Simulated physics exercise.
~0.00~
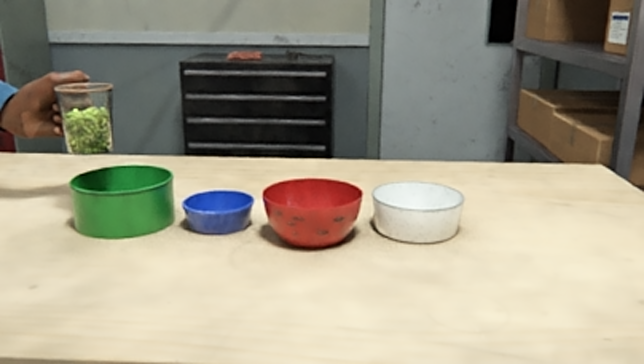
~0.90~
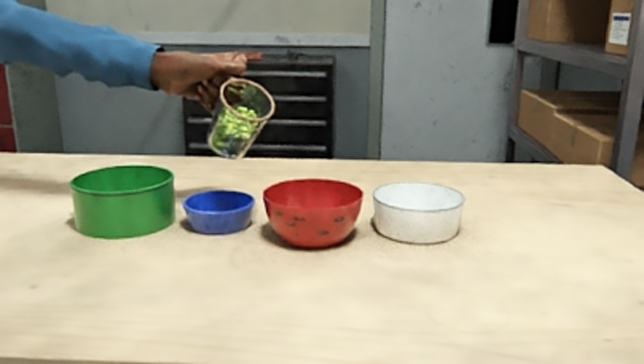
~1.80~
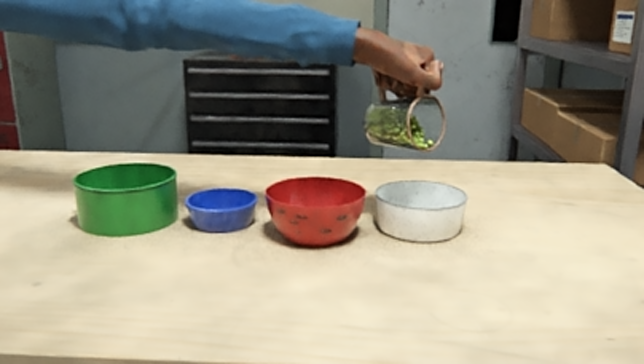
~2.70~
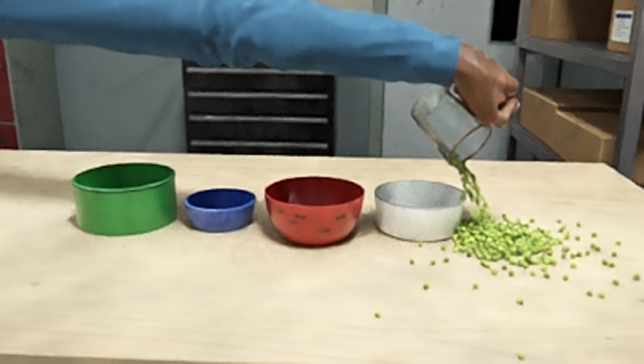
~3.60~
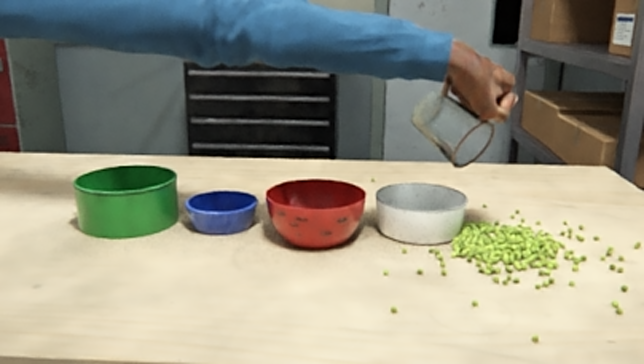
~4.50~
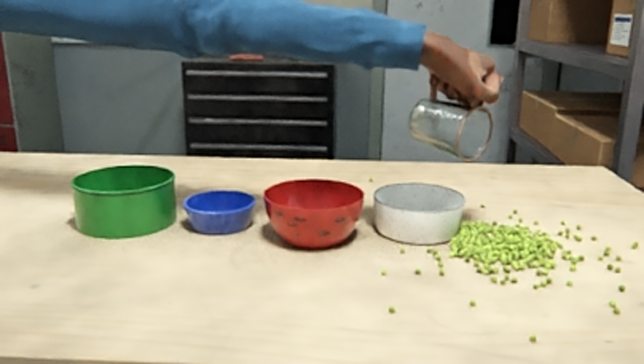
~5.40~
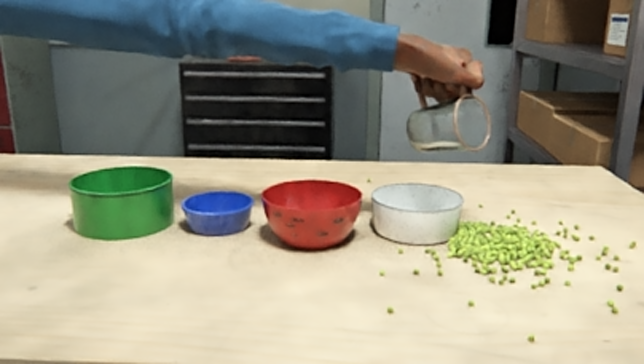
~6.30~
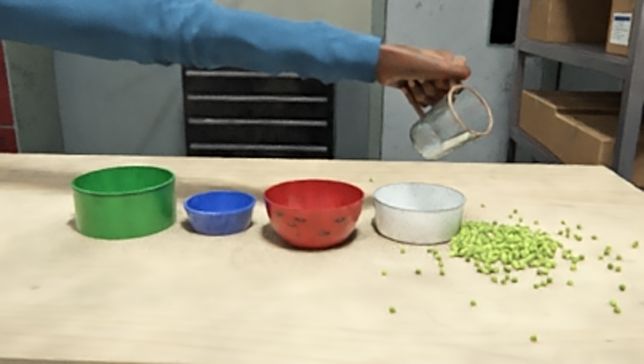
At first, a hand in a blue sleeve holds a clear cup of small green peas at the left, above a table where a green pot, a blue dish, a red bowl and a white dish stand in a row. The arm carries the cup to the right, tilting it as it passes over the containers. Beyond the white dish, the cup tips further and the peas pour onto the bare tabletop. They settle in a loose heap, with some scattered around it. The hand then gradually turns the emptied cup back up, leaving all four containers empty.
